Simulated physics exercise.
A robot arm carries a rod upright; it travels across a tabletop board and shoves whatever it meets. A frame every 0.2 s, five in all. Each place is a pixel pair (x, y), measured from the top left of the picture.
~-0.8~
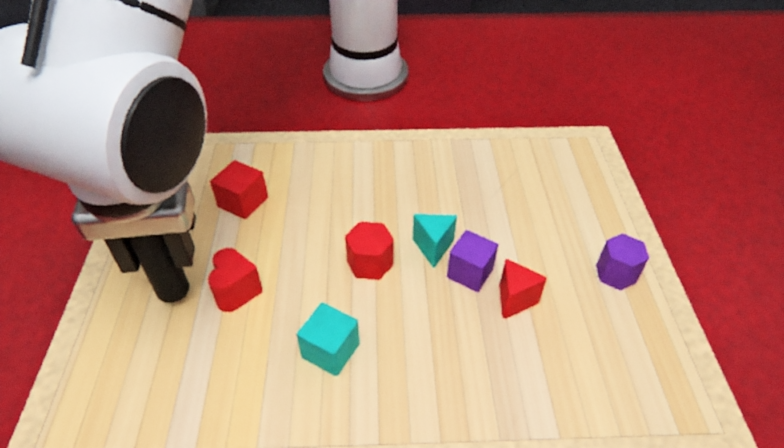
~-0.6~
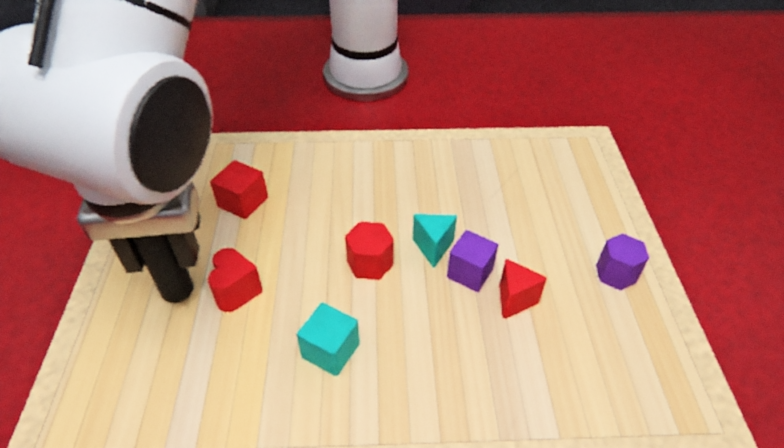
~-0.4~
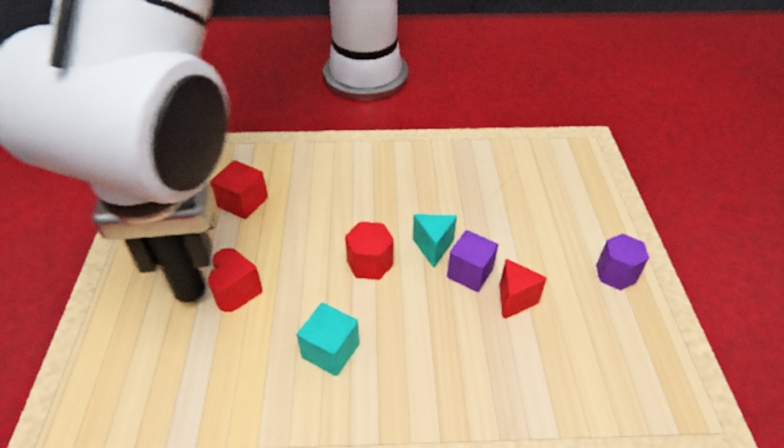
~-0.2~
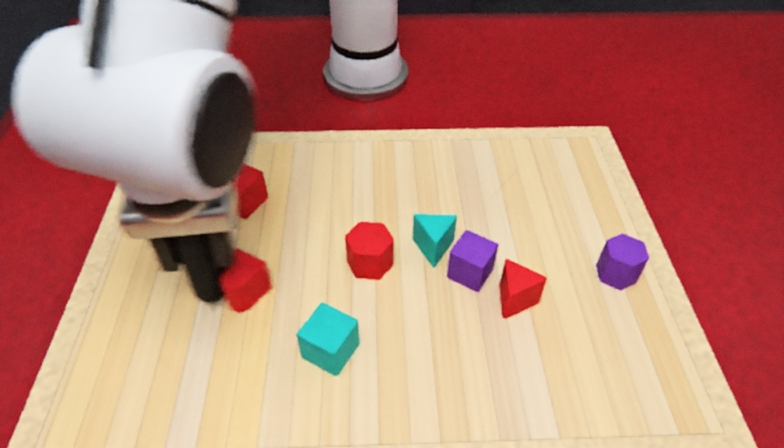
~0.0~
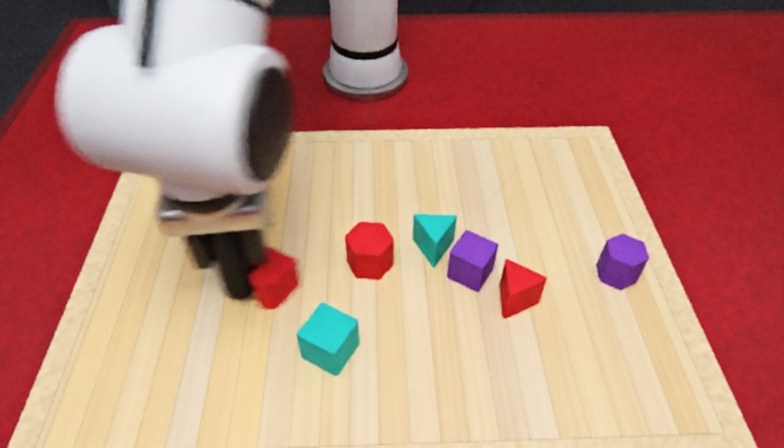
On a wooden board, a robot arm moves right and pushes a red heart block rightward.
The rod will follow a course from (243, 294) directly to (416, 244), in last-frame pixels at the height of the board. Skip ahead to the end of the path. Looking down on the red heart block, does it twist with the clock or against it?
From overhead, the rotation is clockwise.
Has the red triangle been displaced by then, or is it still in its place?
Here's my answer: The red triangle remains in position.
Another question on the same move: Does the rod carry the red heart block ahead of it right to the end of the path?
In short: No.
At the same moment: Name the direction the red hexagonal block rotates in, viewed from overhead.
Its spin: Anticlockwise.
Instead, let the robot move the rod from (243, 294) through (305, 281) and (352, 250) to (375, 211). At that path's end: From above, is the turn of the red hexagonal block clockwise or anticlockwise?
I'd predict that, seen from above, the red hexagonal block rotates counter-clockwise.
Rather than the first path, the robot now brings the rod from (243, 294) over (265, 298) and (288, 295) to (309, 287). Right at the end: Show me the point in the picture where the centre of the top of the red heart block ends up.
It ends at (335, 251).
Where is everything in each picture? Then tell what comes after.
The first frame shows rod's lower end at (174, 291); red heart block at (229, 267); red hexagonal block at (369, 238); turquoise triangle at (436, 223); purple square block at (474, 248); red triangle at (521, 277).
The second frame shows rod at (178, 291); blocks still.
The third frame shows rod at (190, 291); blocks still.
The fourth frame shows rod at (212, 290); red heart block at (239, 267).
The fifth frame shows rod at (241, 288); red heart block at (269, 264); red hexagonal block at (369, 238); turquoise triangle at (436, 223); purple square block at (474, 248); red triangle at (521, 277).
The first path, step by step. One third of the way, rod at (303, 270); red heart block at (333, 250); red hexagonal block at (377, 236).
Two thirds of the way, rod at (362, 253); red heart block at (382, 253), turned 60° clockwise; red hexagonal block at (421, 234), turned 75° anticlockwise; turquoise triangle at (449, 219).
At the end, rod at (417, 237); red heart block at (387, 256), turned 80° clockwise; red hexagonal block at (448, 236), turned 60° anticlockwise; turquoise triangle at (469, 214), turned 20° anticlockwise; purple square block at (486, 252); red triangle still.
